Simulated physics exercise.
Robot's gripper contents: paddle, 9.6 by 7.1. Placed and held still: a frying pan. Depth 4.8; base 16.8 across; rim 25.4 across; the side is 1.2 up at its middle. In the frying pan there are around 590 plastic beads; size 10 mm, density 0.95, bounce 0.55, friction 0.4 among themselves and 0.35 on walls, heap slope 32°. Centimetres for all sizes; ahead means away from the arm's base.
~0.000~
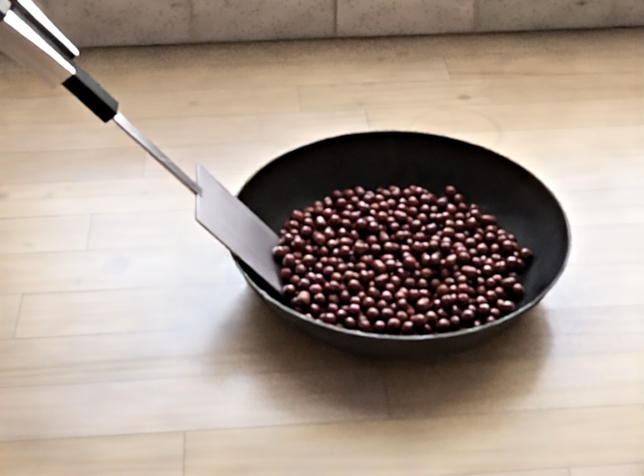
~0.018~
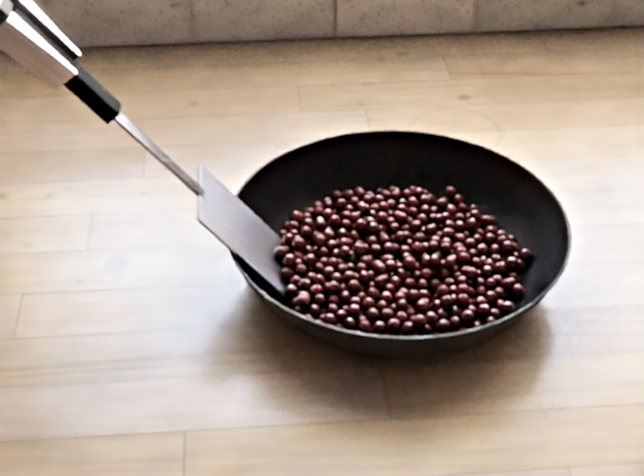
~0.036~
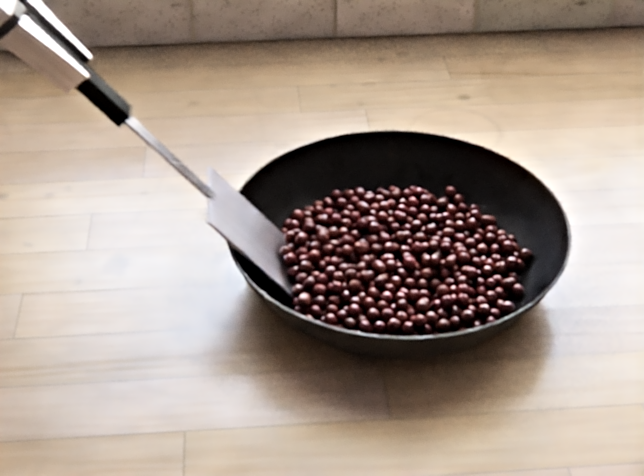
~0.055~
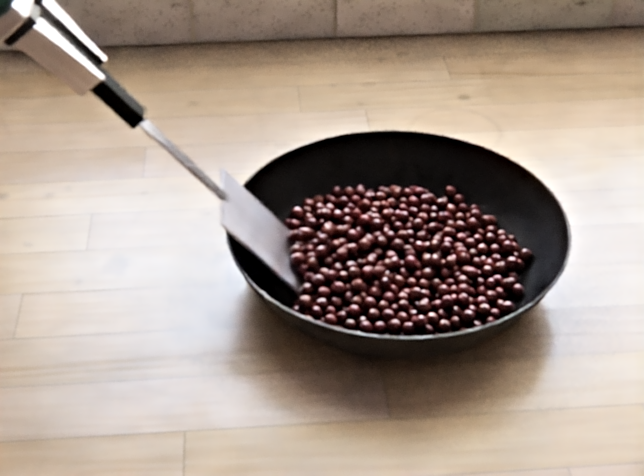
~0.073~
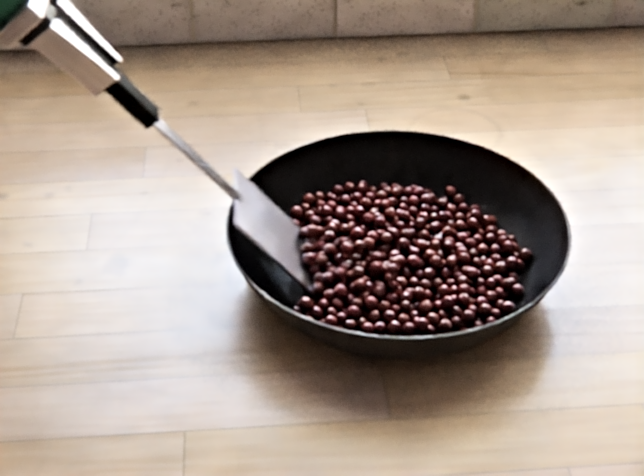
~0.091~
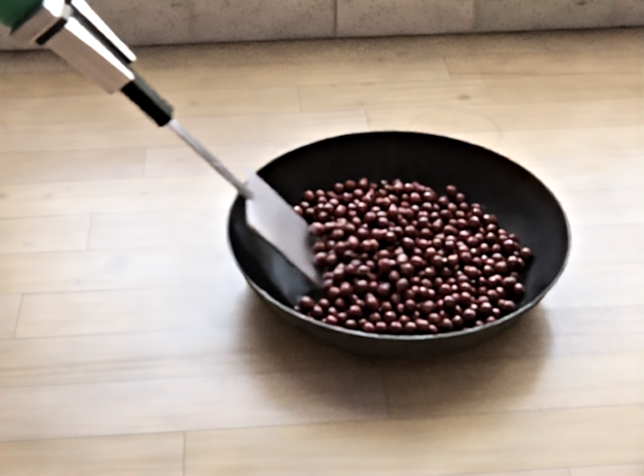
At first, a robot gripper holds a metal spatula slanted against the left side of a black frying pan filled with dark red beads on a wooden surface. The blade then slides a short way rightward into the pan, nudging the nearest beads, while the pan stays still.
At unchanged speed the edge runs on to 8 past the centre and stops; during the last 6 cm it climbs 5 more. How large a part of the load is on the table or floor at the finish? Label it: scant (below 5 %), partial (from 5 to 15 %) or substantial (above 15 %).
Scant (below 5 %).
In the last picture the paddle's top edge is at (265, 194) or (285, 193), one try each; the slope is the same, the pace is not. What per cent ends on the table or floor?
That comes to about 5 and about 15 percent, in that order.
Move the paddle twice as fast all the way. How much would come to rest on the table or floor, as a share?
10 per cent, roughly.
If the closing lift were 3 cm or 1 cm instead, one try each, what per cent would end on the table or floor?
First try around 0 percent, second try around 0 percent.
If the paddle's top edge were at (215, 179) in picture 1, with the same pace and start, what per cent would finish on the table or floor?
Roughly 0 percent ends on the table or floor.
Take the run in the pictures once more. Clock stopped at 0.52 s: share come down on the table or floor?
Fraction noted: Close to 2 per cent.
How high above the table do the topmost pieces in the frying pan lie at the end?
It reaches about 5.0 cm.
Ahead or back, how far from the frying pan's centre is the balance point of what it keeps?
It rests close to 3.5 centimetres ahead of centre.
By 0.18 s, sloping 52°, highest piece 4 above the table; 586 in the frying pan.
By 0.28 s, sloping 52°, highest piece 6 above the table; 586 in the frying pan.
By 0.52 s, sloping 52°, highest piece 6 above the table; 575 in the frying pan, 11 on the table or floor.
By 1.58 s, sloping 52°, highest piece 5 above the table; 574 in the frying pan, 12 on the table or floor.
Final count, 574 in the frying pan, 12 on the table or floor. That is 2 % on the table or floor.
